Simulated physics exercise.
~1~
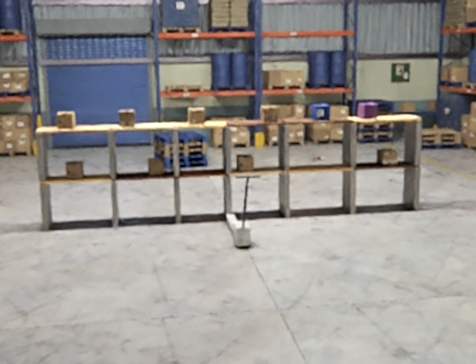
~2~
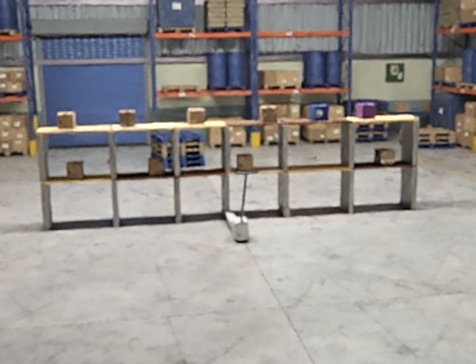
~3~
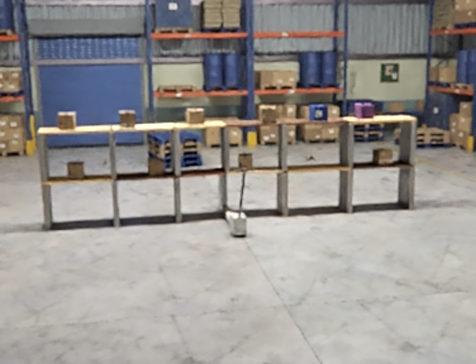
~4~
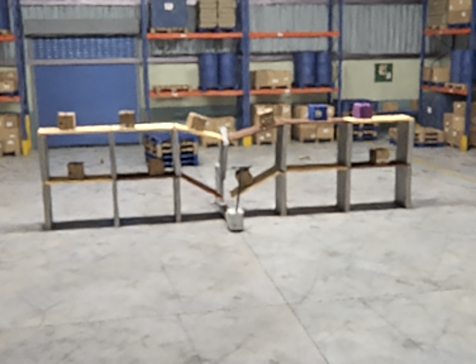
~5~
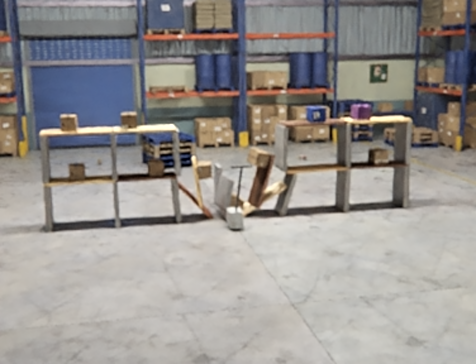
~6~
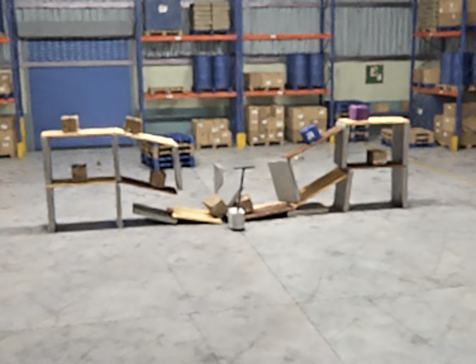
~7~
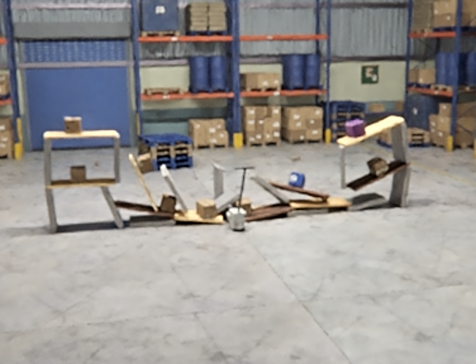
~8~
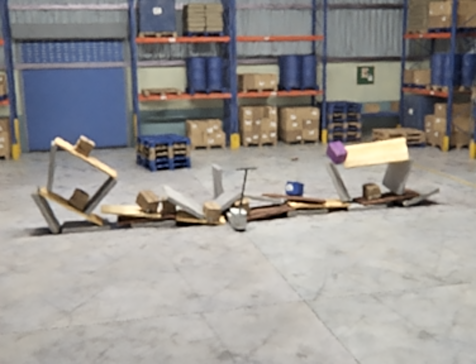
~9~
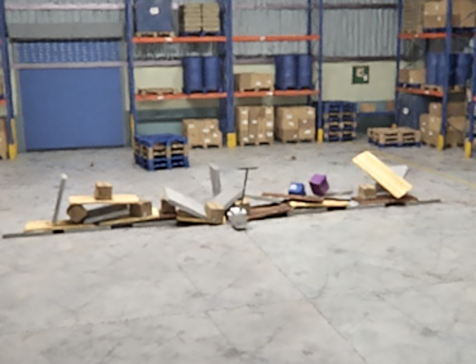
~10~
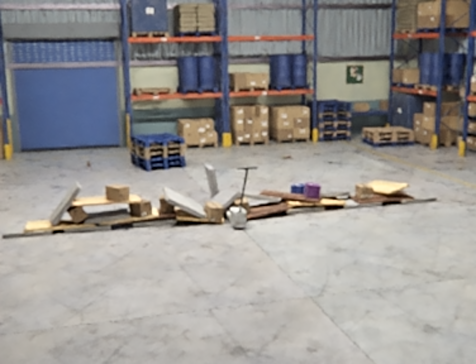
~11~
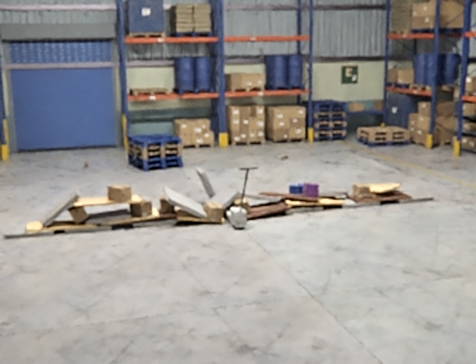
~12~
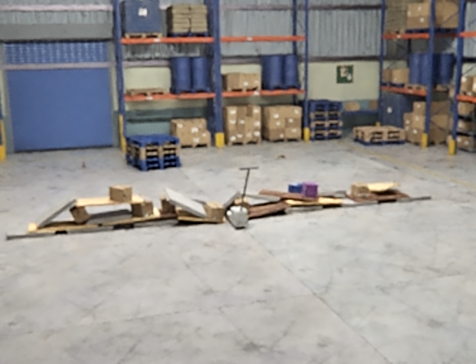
Long two-tier shelf of grey uprights and loose boards collapsing outward from a jack at its middle, cartons ending among flattened wreckage.
